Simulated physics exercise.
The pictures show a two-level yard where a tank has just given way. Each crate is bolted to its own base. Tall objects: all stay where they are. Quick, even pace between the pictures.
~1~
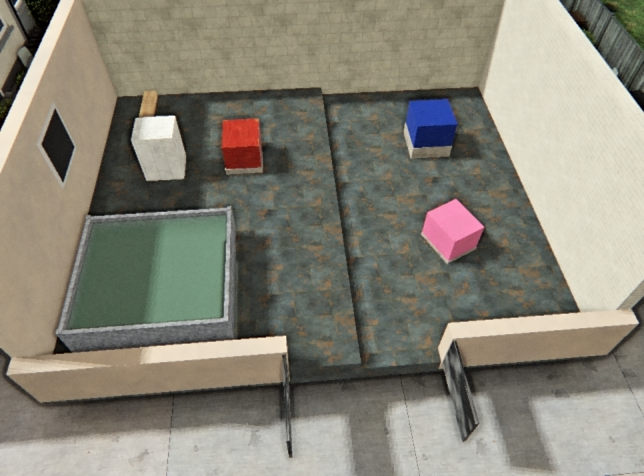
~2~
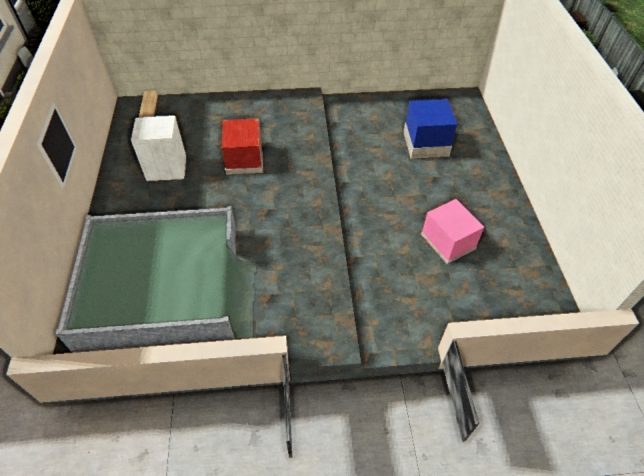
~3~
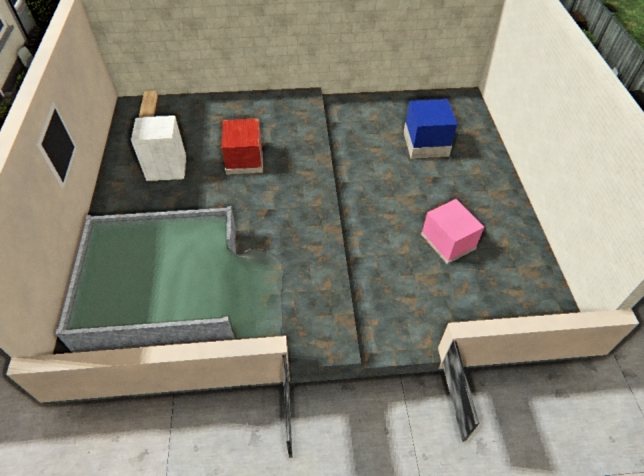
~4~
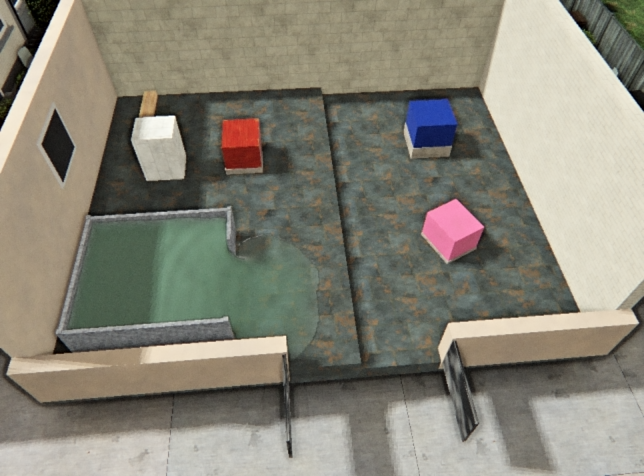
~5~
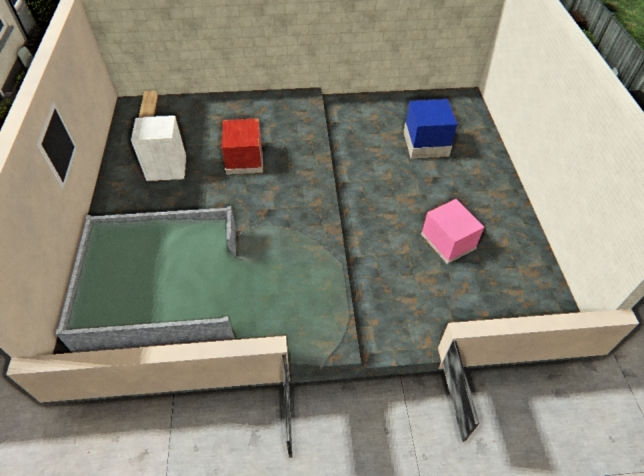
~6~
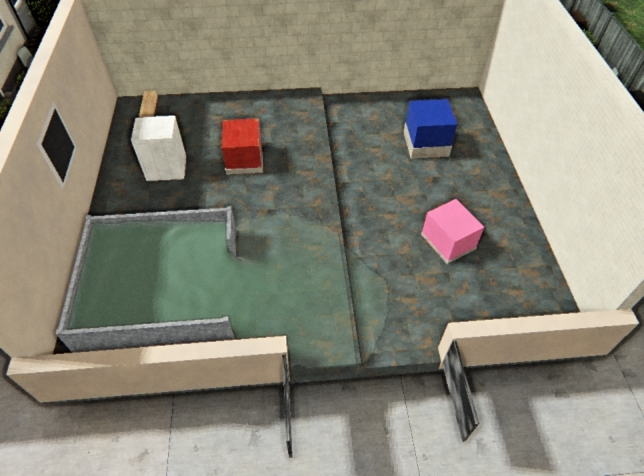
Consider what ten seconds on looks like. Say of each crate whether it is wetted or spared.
In the end the pink crate is left wet; the red crate is left dry; the blue crate is left dry.
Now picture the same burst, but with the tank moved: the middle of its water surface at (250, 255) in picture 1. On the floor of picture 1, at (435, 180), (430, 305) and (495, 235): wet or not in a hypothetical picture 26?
As listed: Wet, wet, awash.
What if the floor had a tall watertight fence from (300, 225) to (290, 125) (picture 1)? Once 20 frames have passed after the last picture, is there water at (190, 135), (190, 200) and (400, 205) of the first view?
One after the other: No water, no water, flooded.
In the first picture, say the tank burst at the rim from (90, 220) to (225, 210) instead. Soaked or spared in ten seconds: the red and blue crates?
Log: Red crate is doused; blue crate stays clear.
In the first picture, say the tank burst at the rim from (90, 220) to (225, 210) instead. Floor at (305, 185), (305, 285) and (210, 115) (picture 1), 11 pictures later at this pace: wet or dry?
Taking the points one after the other, they come out inundated, not soaked and inundated.
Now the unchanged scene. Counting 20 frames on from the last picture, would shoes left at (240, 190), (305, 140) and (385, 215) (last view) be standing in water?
Result by point, in sequence: Unwetted, then unwetted, then waterlogged.
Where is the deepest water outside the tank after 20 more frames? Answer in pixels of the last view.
I'd point to (573, 305).
A moment on, water covers 25 % of the floor; the pink crate water round its plinth, the red crate not reached, the blue crate not reached.
Next, water covers 30 % of the floor; the pink crate water round its plinth, the red crate not reached, the blue crate not reached.
Then, water covers 40 % of the floor; the pink crate water round its plinth, the red crate not reached, the blue crate water round its plinth.
Later, water covers 55 % of the floor; the pink crate water round its plinth, the red crate not reached, the blue crate water round its plinth.
In the end, water covers 60 % of the floor; the pink crate was topped, the red crate stayed above the water, the blue crate stayed above the water.
